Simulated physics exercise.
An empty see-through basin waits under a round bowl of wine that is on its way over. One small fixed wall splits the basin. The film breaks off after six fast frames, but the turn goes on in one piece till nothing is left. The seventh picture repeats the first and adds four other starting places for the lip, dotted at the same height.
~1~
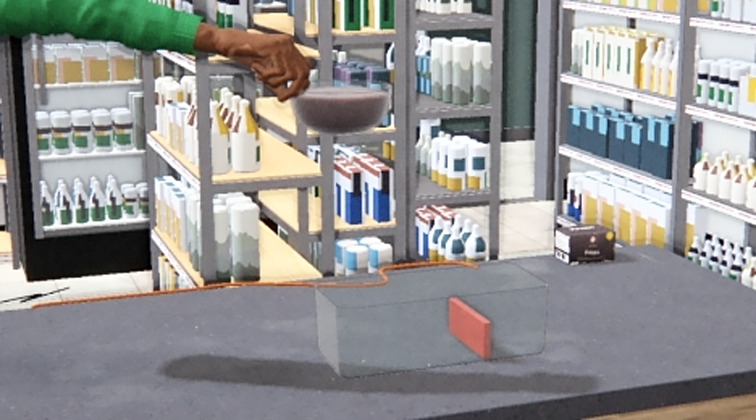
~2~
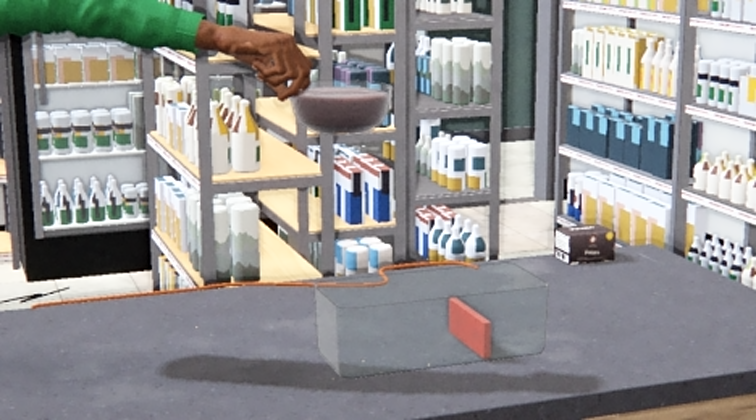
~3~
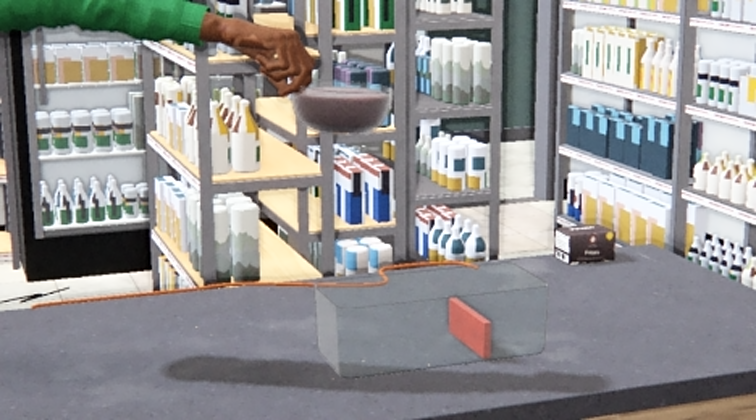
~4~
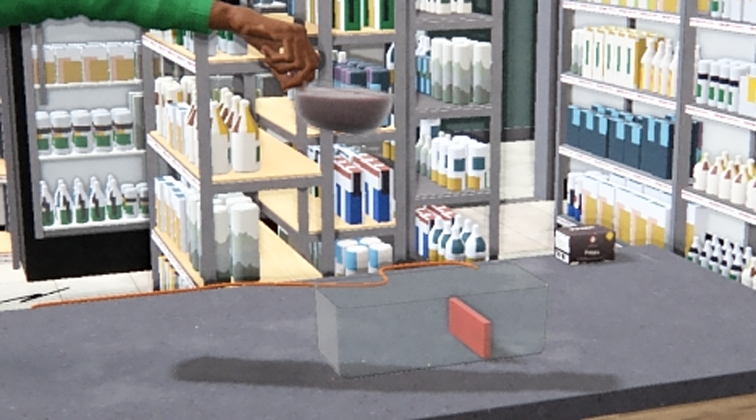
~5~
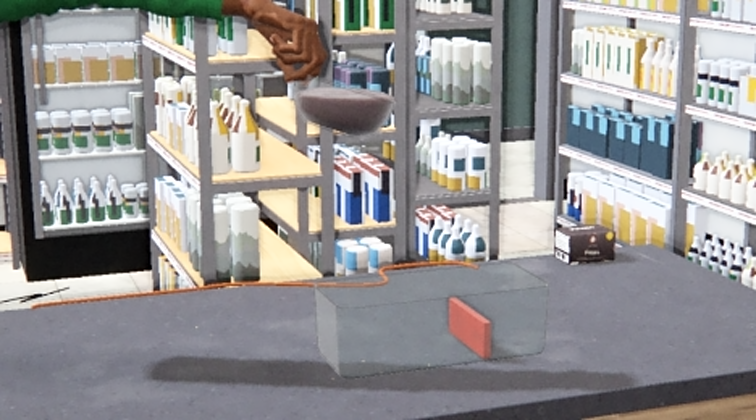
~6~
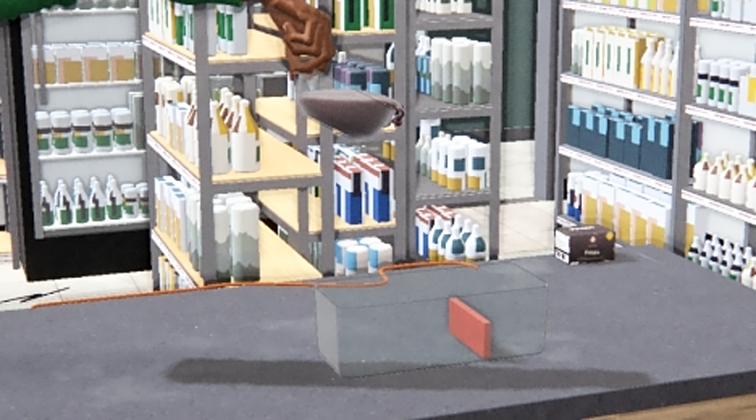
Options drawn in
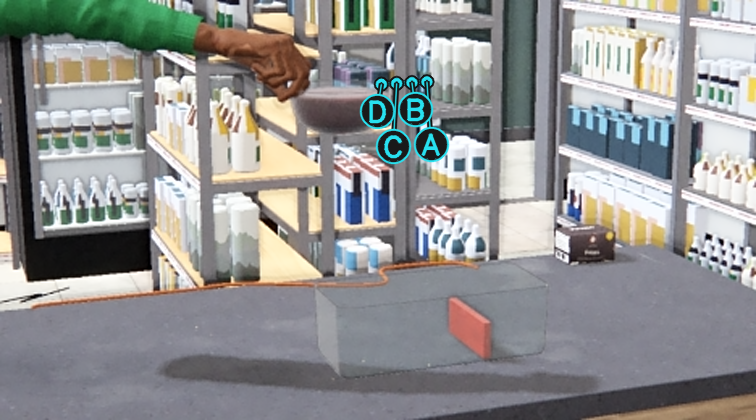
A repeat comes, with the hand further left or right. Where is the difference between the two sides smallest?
Take B.
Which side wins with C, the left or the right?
The left side.
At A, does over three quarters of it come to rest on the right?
No.
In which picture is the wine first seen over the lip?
In picture 5.
On the marked copy, A at (426, 81); B at (411, 82); C at (396, 83); D at (381, 84).
With A, about 31 % ends left of the wall and 66 % right of it; 3 % is lost outside.
With B, about 47 % ends left of the wall and 50 % right of it; 3 % is lost outside.
With C, about 77 % ends left of the wall and 19 % right of it; 4 % is lost outside.
With D, about 93 % ends left of the wall and 3 % right of it; 4 % is lost outside.
